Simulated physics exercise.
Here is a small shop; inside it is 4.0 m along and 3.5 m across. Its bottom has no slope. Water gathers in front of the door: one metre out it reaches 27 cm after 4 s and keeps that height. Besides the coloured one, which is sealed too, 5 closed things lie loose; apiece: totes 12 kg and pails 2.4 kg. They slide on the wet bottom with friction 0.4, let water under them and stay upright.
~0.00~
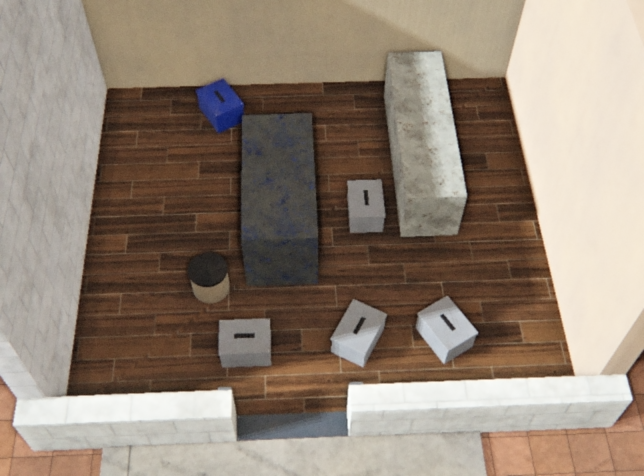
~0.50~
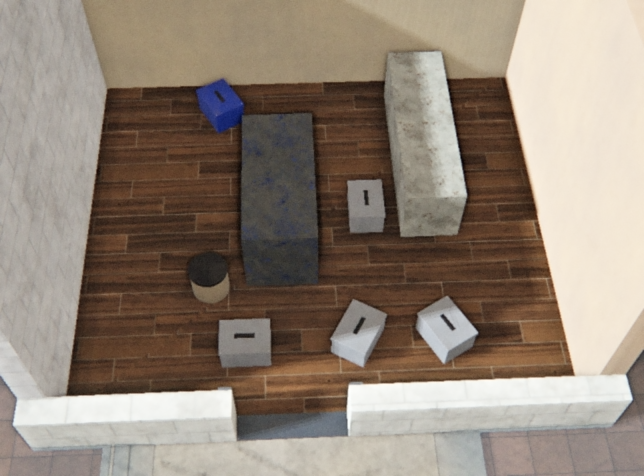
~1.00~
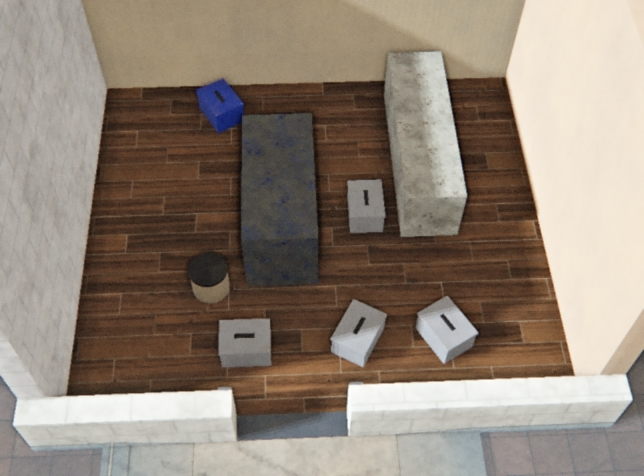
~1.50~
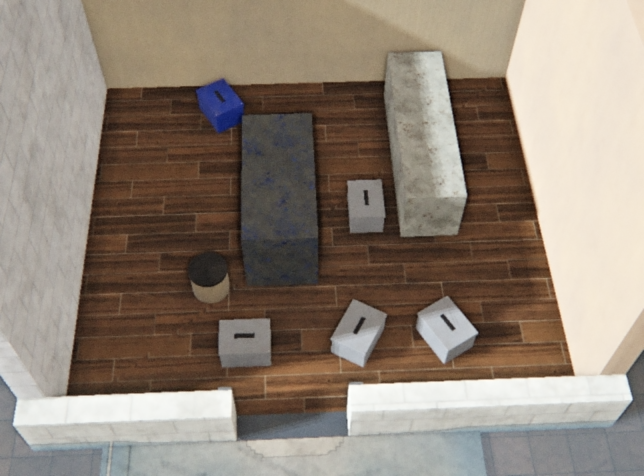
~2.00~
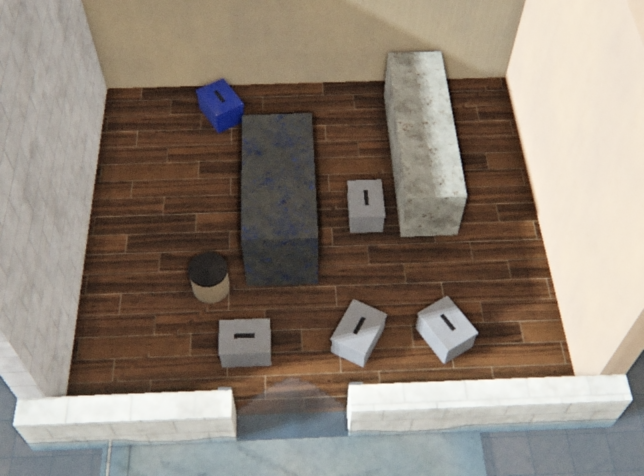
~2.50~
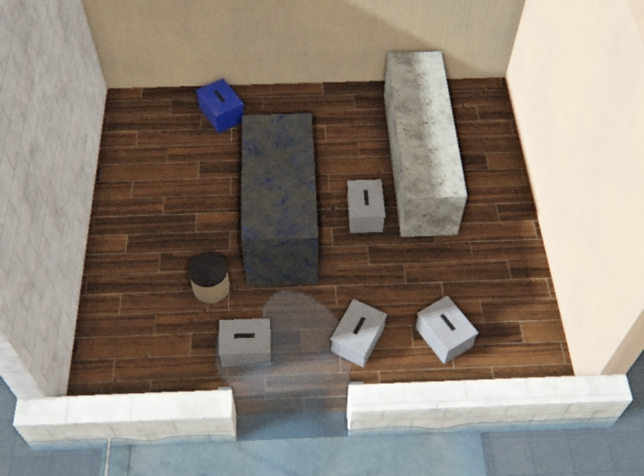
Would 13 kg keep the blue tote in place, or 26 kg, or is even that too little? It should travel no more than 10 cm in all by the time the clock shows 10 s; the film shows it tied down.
I expect that only the higher weight holds it.
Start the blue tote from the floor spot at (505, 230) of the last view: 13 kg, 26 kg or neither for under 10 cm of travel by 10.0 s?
Only the larger holds.
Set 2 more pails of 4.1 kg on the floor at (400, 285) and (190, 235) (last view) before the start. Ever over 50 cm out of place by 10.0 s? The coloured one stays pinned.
In that order: Over, past it.
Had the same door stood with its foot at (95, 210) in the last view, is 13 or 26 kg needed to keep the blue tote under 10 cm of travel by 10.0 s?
In that case only the higher weight holds it.
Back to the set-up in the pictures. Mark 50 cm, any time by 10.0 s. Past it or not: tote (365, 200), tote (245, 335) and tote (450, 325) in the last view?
In that order: Over, over, under.
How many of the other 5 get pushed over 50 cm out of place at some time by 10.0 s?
That makes 4.
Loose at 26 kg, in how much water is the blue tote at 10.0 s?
Roughly 13 cm.
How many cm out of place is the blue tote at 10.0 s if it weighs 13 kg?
Roughly 80 cm.
After 3.5 s the blue tote would be 0 cm from its start with 13 kg and 0 cm from its start with 26 kg; 0 cm of water round it then.
After 4.5 s the blue tote would be 0 cm from its start with 13 kg and 0 cm from its start with 26 kg; 0 cm of water round it then.
After 7.0 s the blue tote would be 0 cm from its start with 13 kg and 0 cm from its start with 26 kg; 6 cm of water round it then.
After 10.0 s the blue tote would be 88 cm from its start with 13 kg and 0 cm from its start with 26 kg; 13 cm of water round it then.
